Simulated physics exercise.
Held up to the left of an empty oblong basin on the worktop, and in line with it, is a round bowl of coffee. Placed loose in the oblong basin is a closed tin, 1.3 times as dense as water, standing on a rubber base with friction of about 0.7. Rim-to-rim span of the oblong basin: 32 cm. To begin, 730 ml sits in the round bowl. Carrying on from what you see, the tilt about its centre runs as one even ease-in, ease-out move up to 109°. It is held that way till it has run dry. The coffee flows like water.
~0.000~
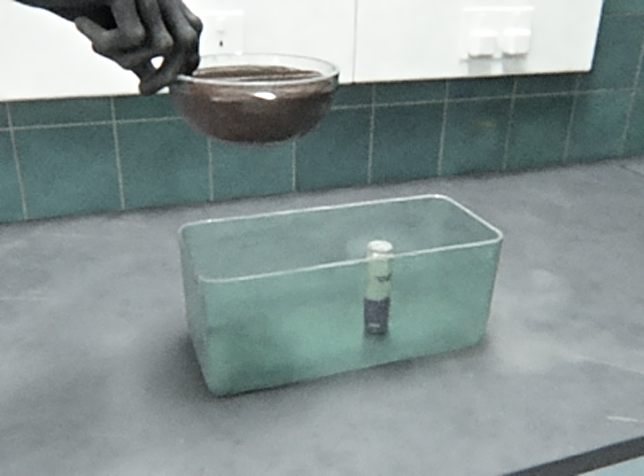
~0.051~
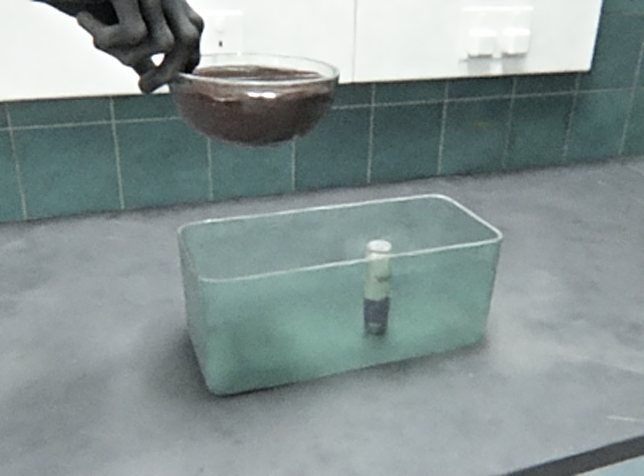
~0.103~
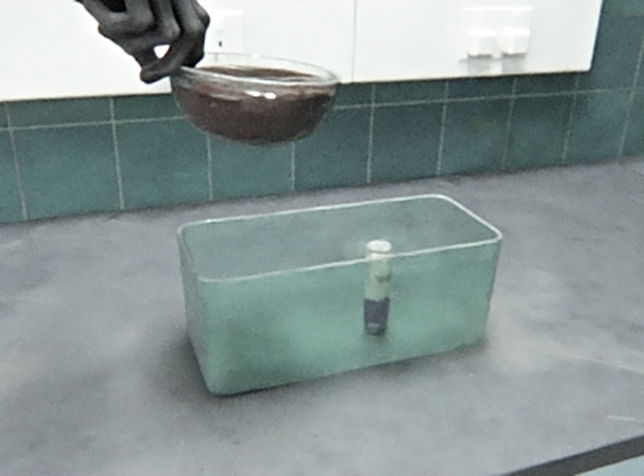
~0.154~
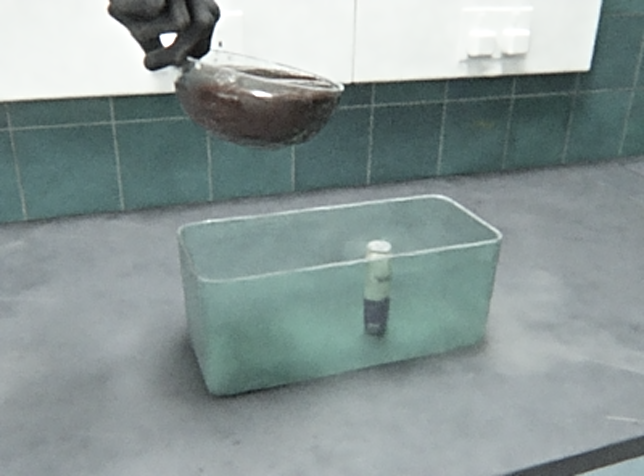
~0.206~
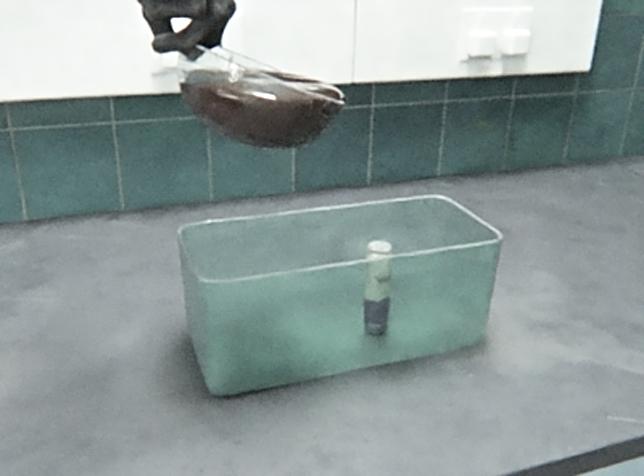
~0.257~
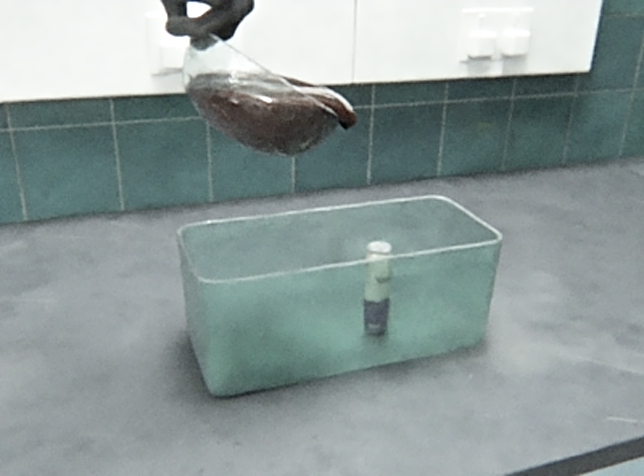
A dark hand tilts a glass bowl of brown liquid rightward above a clear basin.
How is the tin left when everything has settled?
It never tilts over.
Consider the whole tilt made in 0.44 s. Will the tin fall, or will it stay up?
After the tilt, the tin has tipped over.
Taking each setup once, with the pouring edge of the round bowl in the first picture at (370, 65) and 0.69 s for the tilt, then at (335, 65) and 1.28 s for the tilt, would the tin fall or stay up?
Trial 1 - tin stays standing; trial 2 - tin stays standing.
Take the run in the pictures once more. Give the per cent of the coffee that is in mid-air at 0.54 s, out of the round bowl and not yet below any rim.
At that moment, about 34 percent.
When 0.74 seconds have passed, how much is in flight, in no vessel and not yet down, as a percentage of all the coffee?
Near 2 percent.
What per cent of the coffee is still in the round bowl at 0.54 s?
I'd estimate some 8 % remains.
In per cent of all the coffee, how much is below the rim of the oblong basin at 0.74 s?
Roughly 98 percent of it.
After 0.54 s the tilt is 96° and 8 per cent is still to pour; the tin stands where it began.
After 0.74 s the tilt is 109° and 0 per cent is still to pour; the tin stands 1 cm from where it began.
After 0.96 s the tilt is 109° and 0 per cent is still to pour; the tin stands where it began.
After 1.19 s the tilt is 109° and 0 per cent is still to pour; the tin stands where it began.
In the end the tin stands where it began.
